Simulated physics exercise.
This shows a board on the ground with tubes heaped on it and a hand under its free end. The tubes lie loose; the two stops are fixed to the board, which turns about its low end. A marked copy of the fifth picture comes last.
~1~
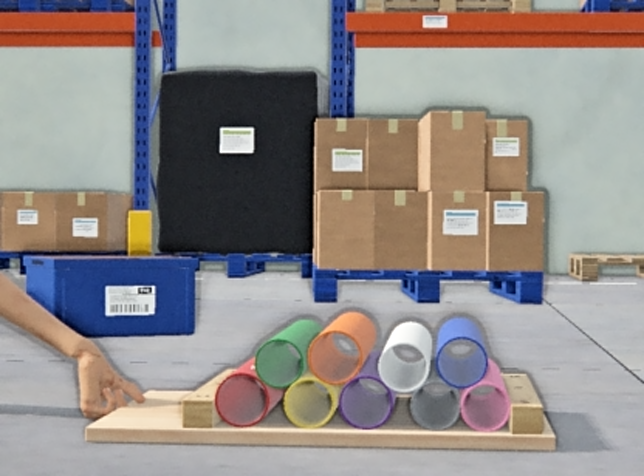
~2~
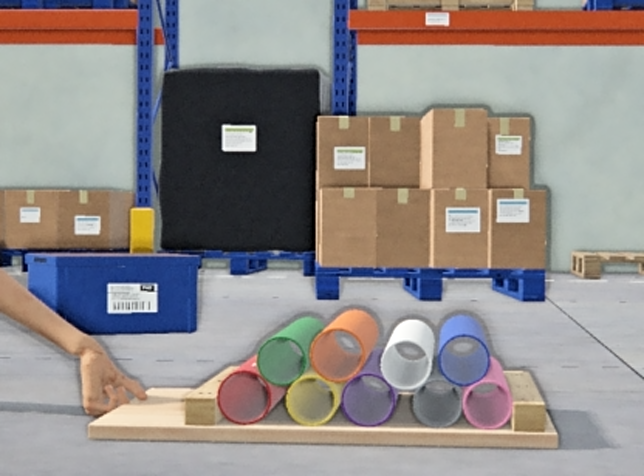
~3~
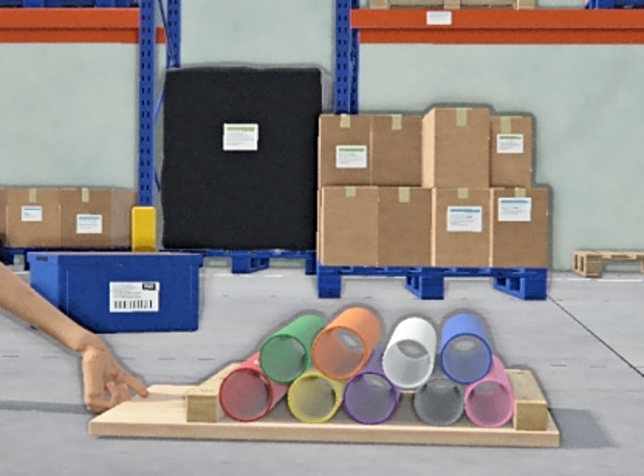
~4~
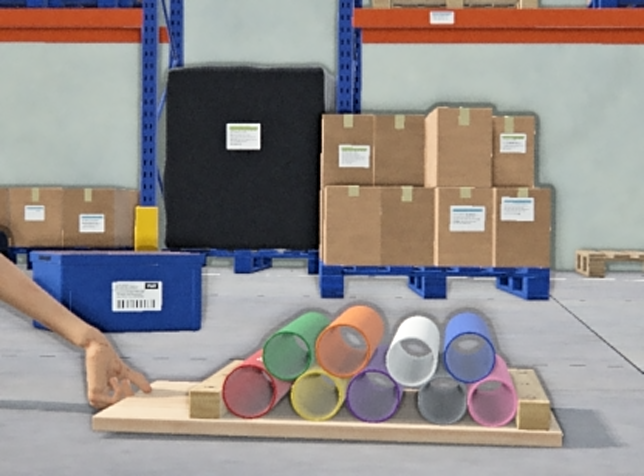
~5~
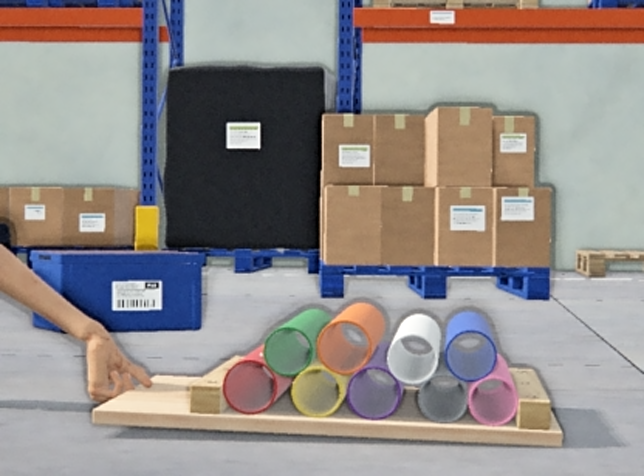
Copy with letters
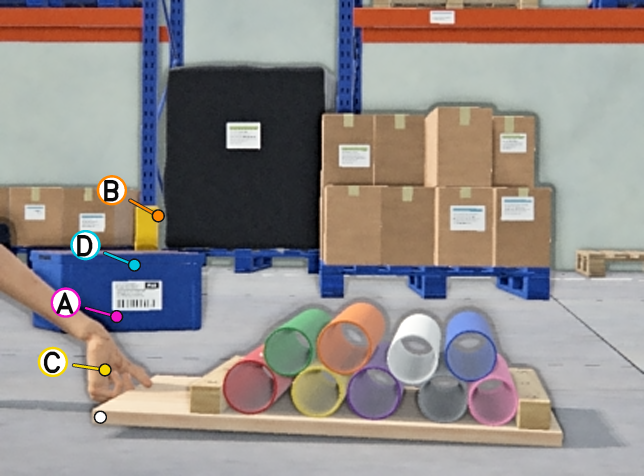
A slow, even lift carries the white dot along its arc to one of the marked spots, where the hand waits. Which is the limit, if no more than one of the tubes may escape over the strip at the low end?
Stop at D.
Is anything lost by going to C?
No, at C.
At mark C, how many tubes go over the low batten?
At C the number is none.
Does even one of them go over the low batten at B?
Yes.
On the marked copy, A at (117, 316); B at (158, 216); C at (105, 370); D at (134, 265); the white dot at (101, 417).
Following D. Soon after the start, board at 15°.
Later, board at 21°.
In the end, board at 21°, one over the low batten (blue).
As for the rest, A none over the low batten; B four over the low batten (orange, white, blue, green); C none over the low batten.
